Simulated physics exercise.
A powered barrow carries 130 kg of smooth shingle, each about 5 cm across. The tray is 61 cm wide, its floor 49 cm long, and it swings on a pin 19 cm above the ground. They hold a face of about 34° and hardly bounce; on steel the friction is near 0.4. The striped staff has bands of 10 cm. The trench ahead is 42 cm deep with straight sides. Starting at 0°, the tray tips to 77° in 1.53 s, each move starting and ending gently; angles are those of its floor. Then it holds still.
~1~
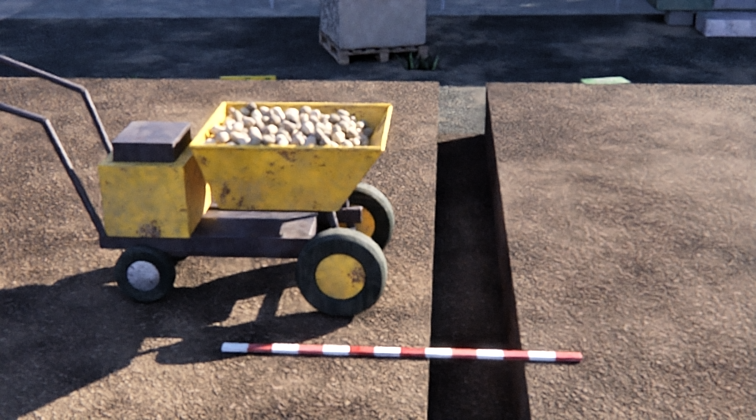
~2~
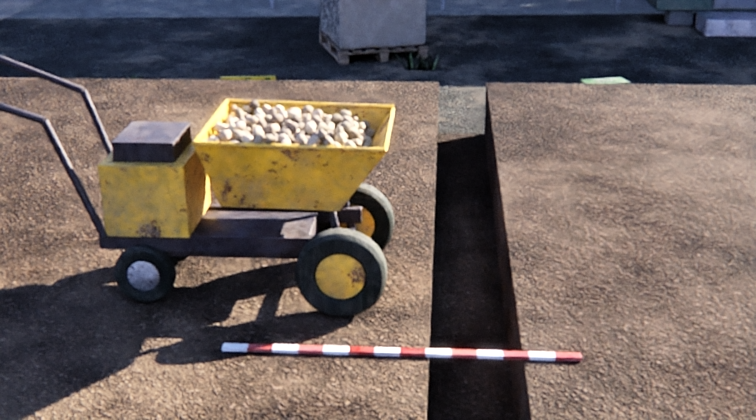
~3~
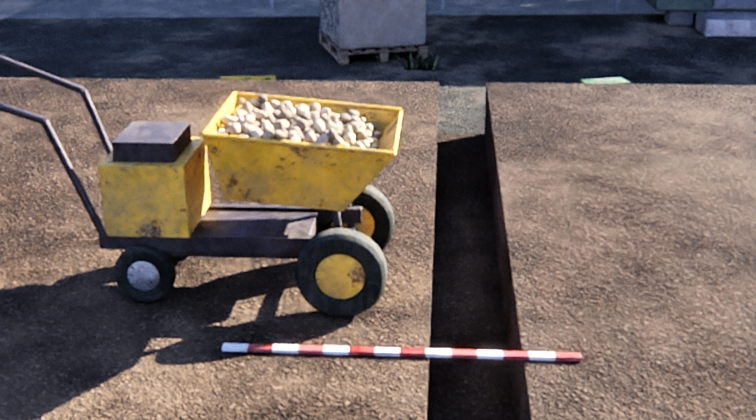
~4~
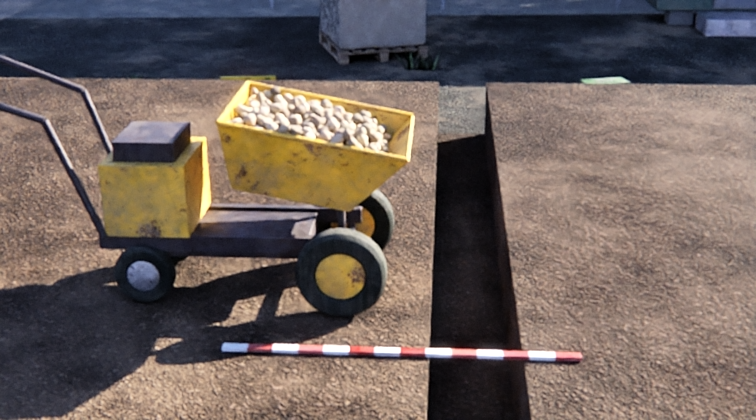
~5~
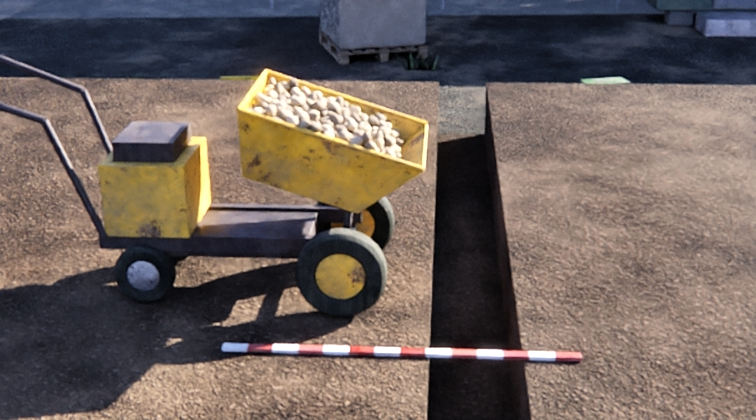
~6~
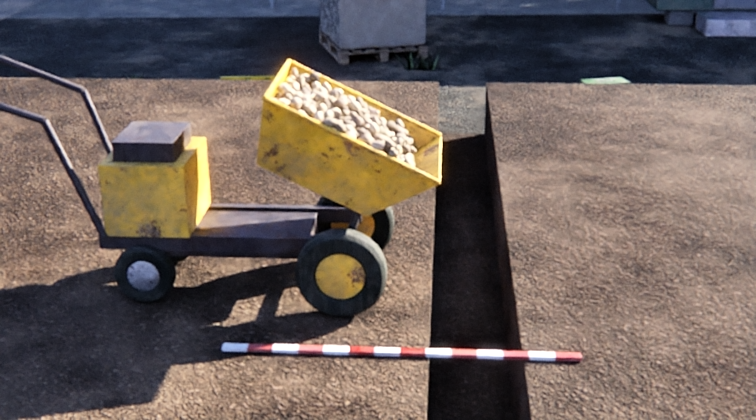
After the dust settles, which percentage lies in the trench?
Roughly 49 per cent ends in the trench.
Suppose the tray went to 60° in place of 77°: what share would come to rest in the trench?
In that case some 45 per cent.
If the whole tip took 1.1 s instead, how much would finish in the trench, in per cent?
In that case some 45 per cent.
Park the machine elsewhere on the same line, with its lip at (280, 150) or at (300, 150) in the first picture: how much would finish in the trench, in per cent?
Near 75 per cent from the first place, 100 from the second.
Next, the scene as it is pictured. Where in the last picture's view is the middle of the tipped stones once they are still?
Near (522, 285).
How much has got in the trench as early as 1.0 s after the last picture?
About 25 per cent by then.
Then, 0.5 s after the last picture the floor is at 65°, 93 % in the tray, 6 % in the trench, 1 % past the trench; the foremost stones are at (524, 262).
Then, 1.0 s after the last picture the floor is at 77°, 28 % in the tray, 26 % in the trench, 46 % past the trench; the foremost stones are at (685, 293).
Then, 1.4 s after the last picture the floor is at 77°, 8 % in the tray, 39 % in the trench, 52 % past the trench; the foremost stones are past the picture's edge.
Then, 3.3 s after the last picture the floor is at 77°, 0 % in the tray, 49 % in the trench, 51 % past the trench; the foremost stones are past the picture's edge.
